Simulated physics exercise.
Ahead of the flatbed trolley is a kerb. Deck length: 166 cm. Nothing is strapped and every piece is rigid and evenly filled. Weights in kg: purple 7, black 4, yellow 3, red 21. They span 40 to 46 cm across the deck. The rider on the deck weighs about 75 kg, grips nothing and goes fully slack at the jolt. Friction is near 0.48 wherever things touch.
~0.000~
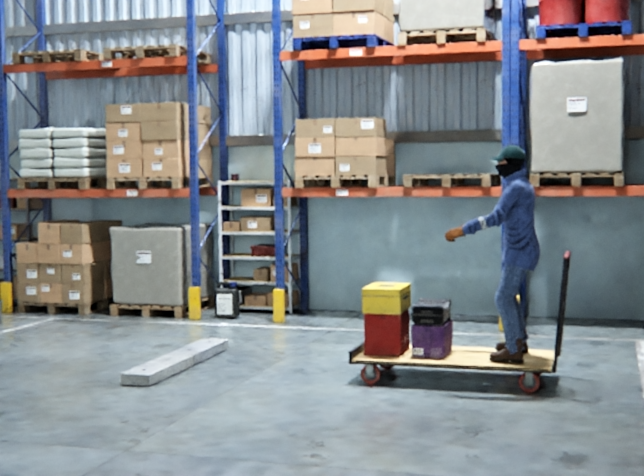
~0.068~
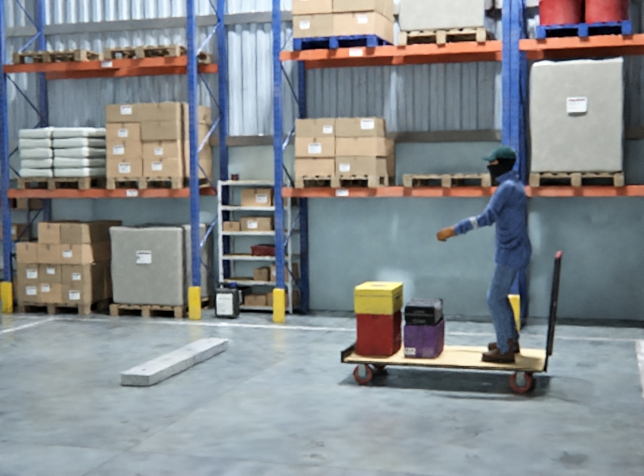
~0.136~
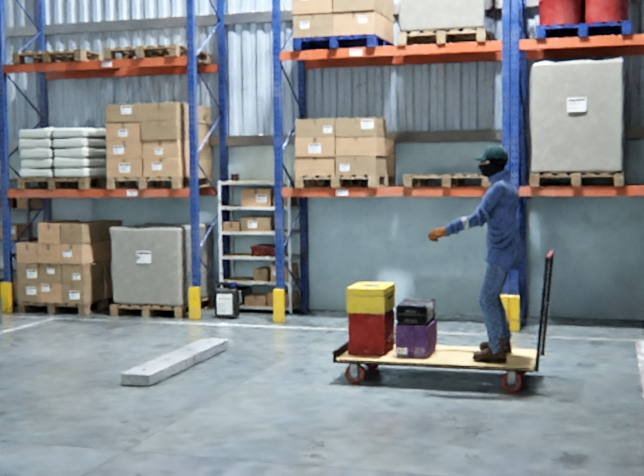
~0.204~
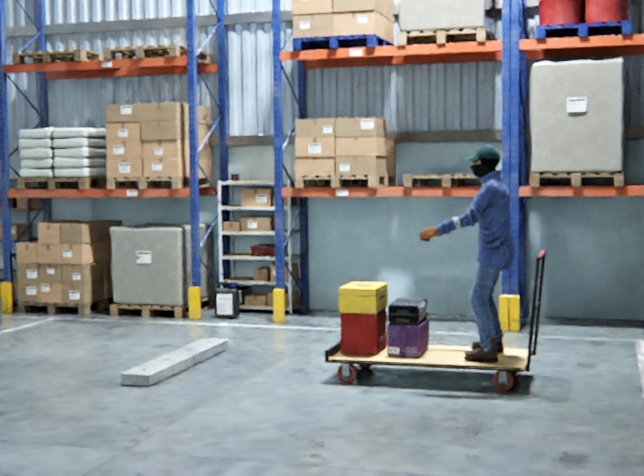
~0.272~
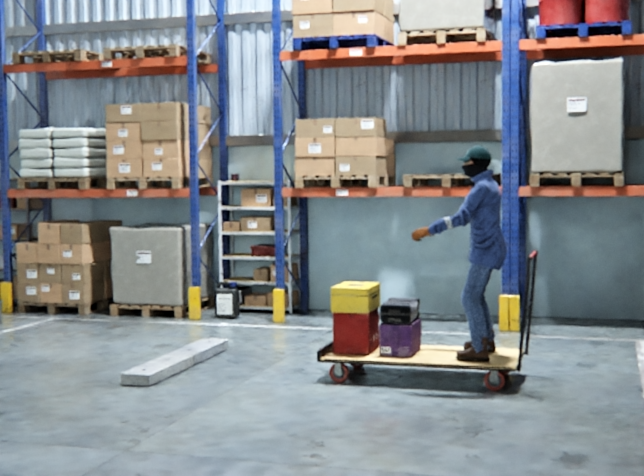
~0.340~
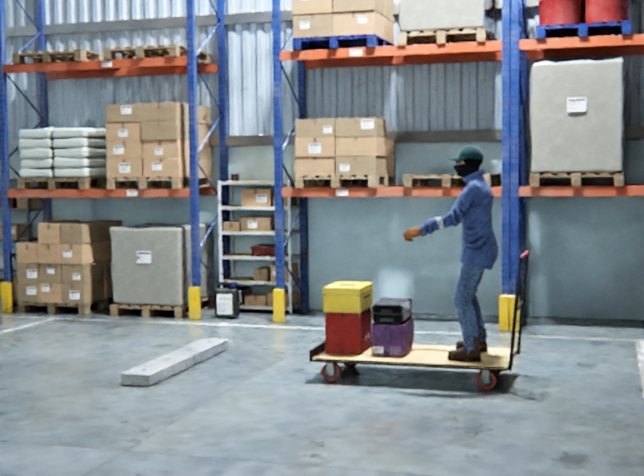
In a warehouse, a flatbed trolley carrying a standing worker and boxes rolls slowly left.
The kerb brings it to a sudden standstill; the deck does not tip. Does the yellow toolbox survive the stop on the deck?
At this pace the yellow toolbox stays on.
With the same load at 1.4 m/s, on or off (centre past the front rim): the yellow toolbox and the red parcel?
Then yellow off, red on.
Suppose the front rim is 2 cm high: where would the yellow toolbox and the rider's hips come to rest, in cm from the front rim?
In that case yellow 10 behind, hips 110 behind.
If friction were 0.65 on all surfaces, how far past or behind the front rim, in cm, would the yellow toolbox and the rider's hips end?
Then yellow 10 behind, hips 110 behind.
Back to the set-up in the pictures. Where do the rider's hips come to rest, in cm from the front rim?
Some 110 cm behind it.
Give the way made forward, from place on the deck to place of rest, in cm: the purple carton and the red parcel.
Purple 10, red 5.
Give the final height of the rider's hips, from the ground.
Roughly 55 cm above it.
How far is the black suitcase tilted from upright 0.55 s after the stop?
It is tilted some 0°.
Impact comes at 1.66 s.
After 1.91 s the yellow toolbox is 11 cm behind the rim, tilted 0°, near (194, 293) in the last picture's view.
After 2.21 s the yellow toolbox is 11 cm behind the rim, tilted 0°, near (194, 293) in the last picture's view.
After 2.66 s the yellow toolbox is 10 cm behind the rim, tilted 0°, near (193, 293) in the last picture's view.
Final state at 2.9 s, nothing is past the rim; behind it, purple carton, black suitcase, yellow toolbox, red parcel and the rider's hips.
